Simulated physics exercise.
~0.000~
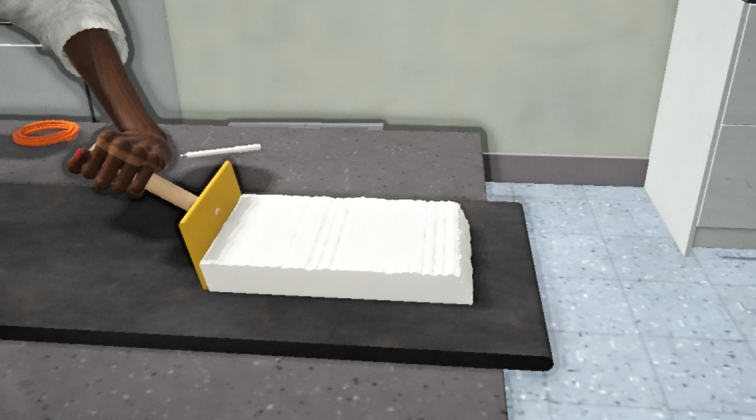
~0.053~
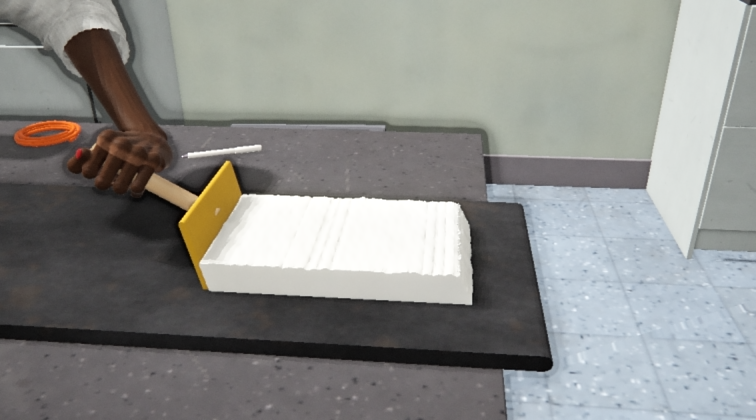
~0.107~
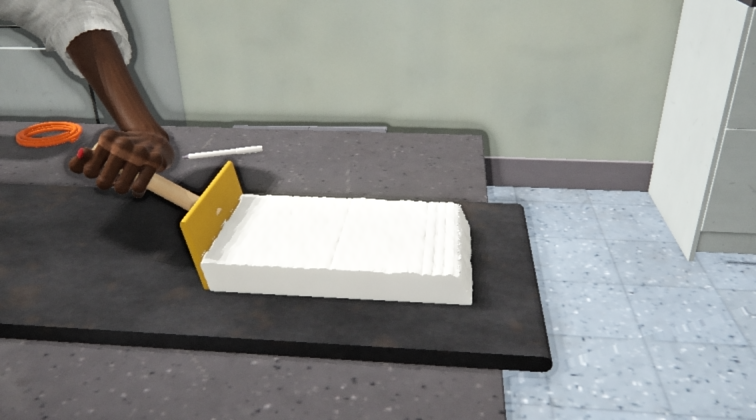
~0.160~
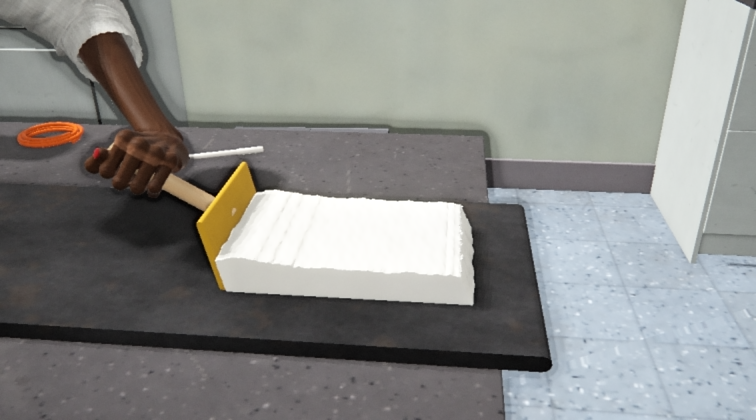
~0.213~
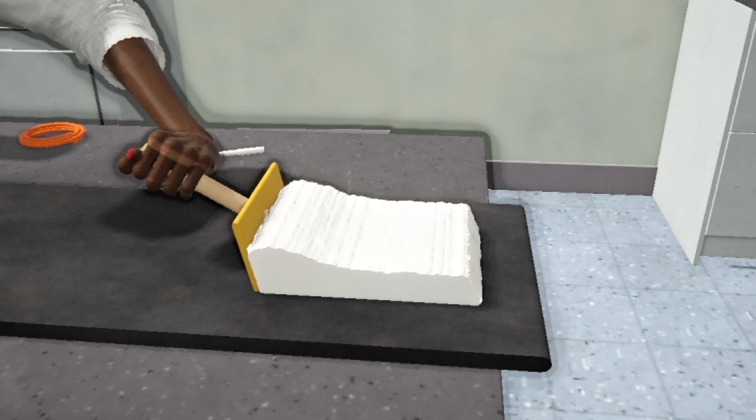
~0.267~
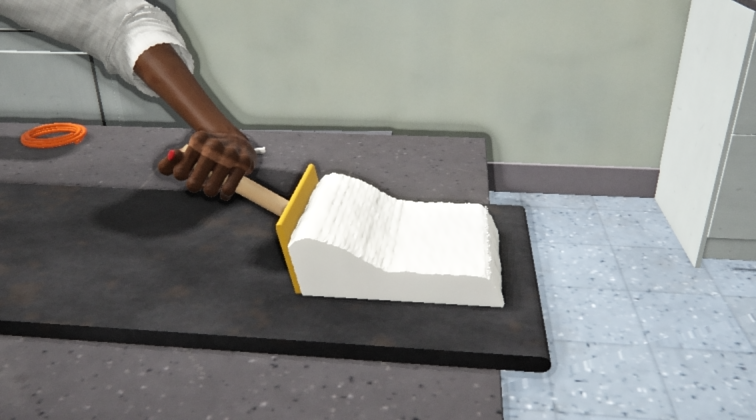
We see a hand holding a yellow scraper upright against a flat white slab of powder on a dark board, then pushing it to the right, so the powder heaps up against the blade while its front end shifts slightly.
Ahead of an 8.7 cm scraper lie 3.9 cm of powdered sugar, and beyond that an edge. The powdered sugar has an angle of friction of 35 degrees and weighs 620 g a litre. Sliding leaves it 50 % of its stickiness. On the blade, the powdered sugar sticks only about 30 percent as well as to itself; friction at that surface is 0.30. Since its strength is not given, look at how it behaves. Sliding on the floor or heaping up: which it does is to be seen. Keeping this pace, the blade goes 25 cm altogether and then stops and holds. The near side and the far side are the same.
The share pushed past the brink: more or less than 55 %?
The share pushed past the brink is more than 55 %.
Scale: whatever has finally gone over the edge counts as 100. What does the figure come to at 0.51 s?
It is about 30 %.
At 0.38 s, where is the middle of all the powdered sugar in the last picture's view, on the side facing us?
Pretty much at (470, 285), I'd say.
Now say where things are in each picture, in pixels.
In the first picture, foot of the blade at (210, 291), not yet moved; front end of the powdered sugar at (471, 304), piled 3.8 cm high.
In the second picture, foot of the blade at (209, 291), not yet moved; front end of the powdered sugar at (470, 304), piled 3.8 cm high.
In the third picture, foot of the blade at (210, 291), not yet moved; front end of the powdered sugar at (470, 304), piled 3.8 cm high.
In the fourth picture, foot of the blade at (226, 291), moved 2.2 cm; front end of the powdered sugar at (471, 304), piled 4.6 cm high.
In the fifth picture, foot of the blade at (260, 293), moved 6.3 cm; front end of the powdered sugar at (479, 305), piled 6.2 cm high.
In the sixth picture, foot of the blade at (302, 295), moved 11 cm; front end of the powdered sugar at (500, 306), piled 7.5 cm high.
By 0.38 s, 0 % has gone over the edge.
By 0.51 s, 19 % has gone over the edge.
By 0.63 s, 52 % has gone over the edge.
By 0.76 s, 74 % has gone over the edge.
By 1.04 s, at the end, 76 % has gone over the edge.
